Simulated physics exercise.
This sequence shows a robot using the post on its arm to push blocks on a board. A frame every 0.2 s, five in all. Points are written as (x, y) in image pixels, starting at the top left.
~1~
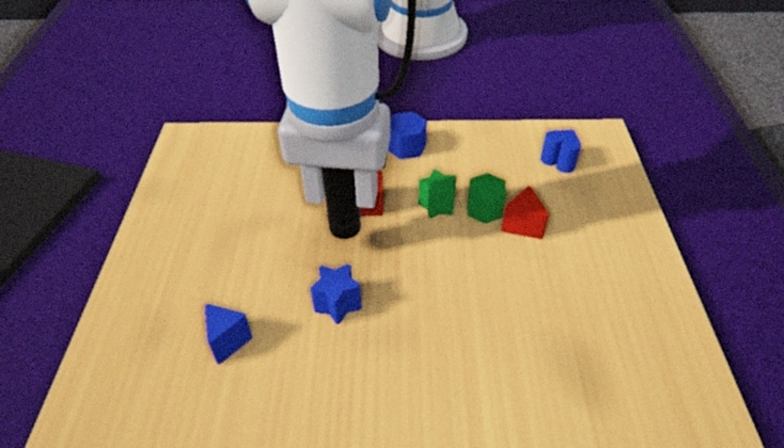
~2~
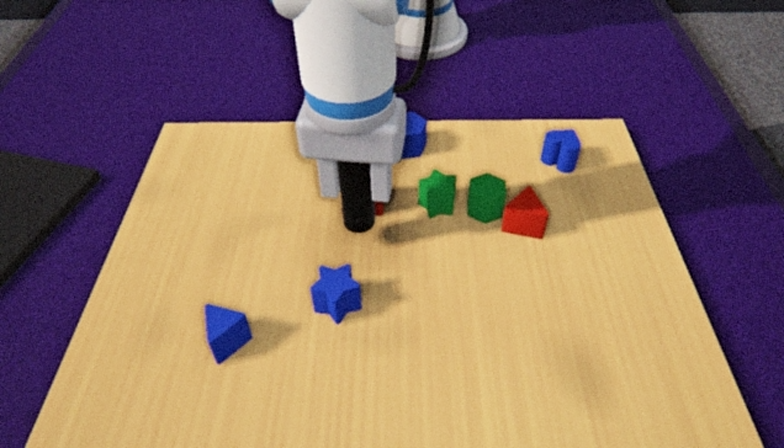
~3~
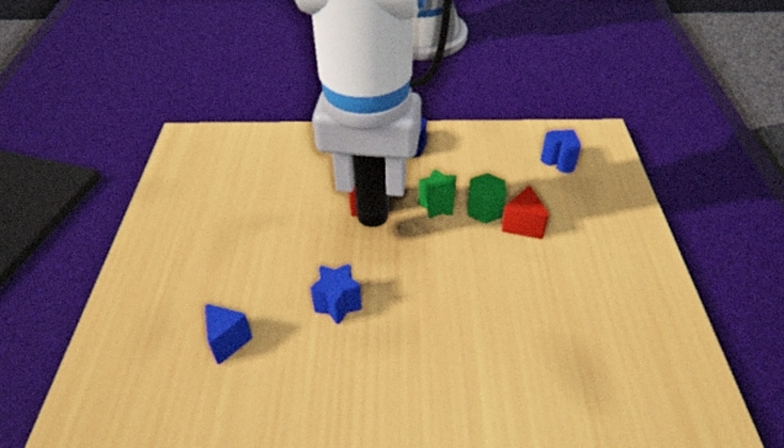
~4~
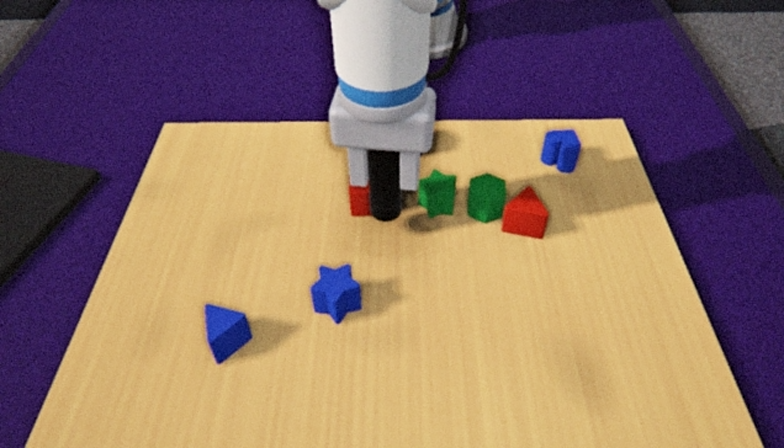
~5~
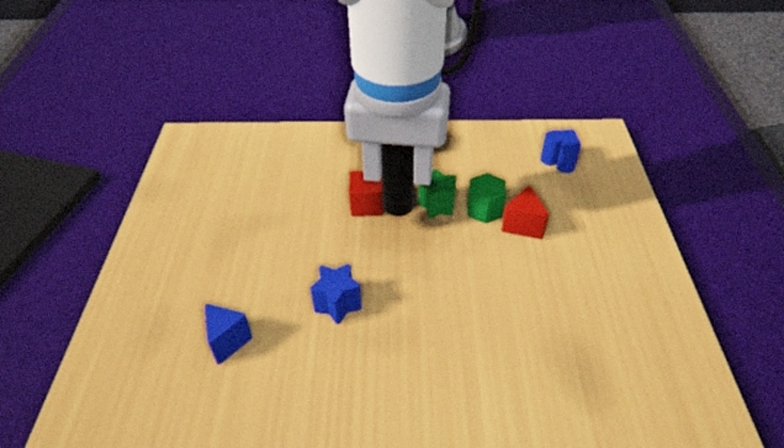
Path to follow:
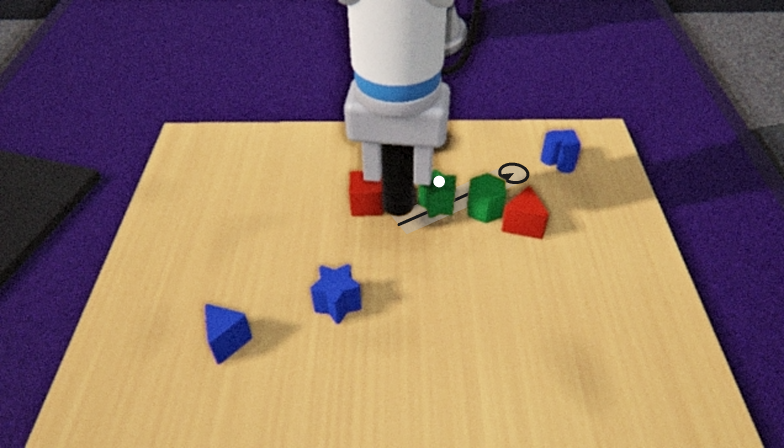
A robot arm with a black post starts in front of a red block on a wooden board scattered with blue, green and red blocks. The post slides right and slightly away from the viewer, uncovering the red block and ending between it and the green star, while the blocks stay still.
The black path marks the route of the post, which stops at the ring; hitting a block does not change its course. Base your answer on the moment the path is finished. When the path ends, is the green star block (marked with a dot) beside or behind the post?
The answer is no.
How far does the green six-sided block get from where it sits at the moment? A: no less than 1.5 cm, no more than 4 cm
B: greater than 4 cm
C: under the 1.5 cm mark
Choice A: No less than 1.5 cm, no more than 4 cm.
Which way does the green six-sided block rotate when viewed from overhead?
Short answer: Clockwise.
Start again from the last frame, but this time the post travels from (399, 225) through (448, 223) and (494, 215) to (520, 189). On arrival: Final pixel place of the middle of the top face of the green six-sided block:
About (543, 149).
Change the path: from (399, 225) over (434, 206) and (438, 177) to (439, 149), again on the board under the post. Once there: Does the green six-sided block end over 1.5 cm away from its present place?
No - that is not the case.
The line goes from (399, 225) directly to (514, 173); the dot is on the green star block.
What follows on the original path. One third of the way, post (441, 189); green star block (464, 171); green six-sided block (498, 184), turned 20° clockwise.
Two thirds of the way, post (480, 172); green star block (500, 153), turned 15° anticlockwise; green six-sided block (504, 183), turned 40° clockwise.
At the end, post (517, 155); red square block unmoved; green star block (533, 136), turned 20° anticlockwise; green six-sided block (505, 183), turned 45° clockwise.
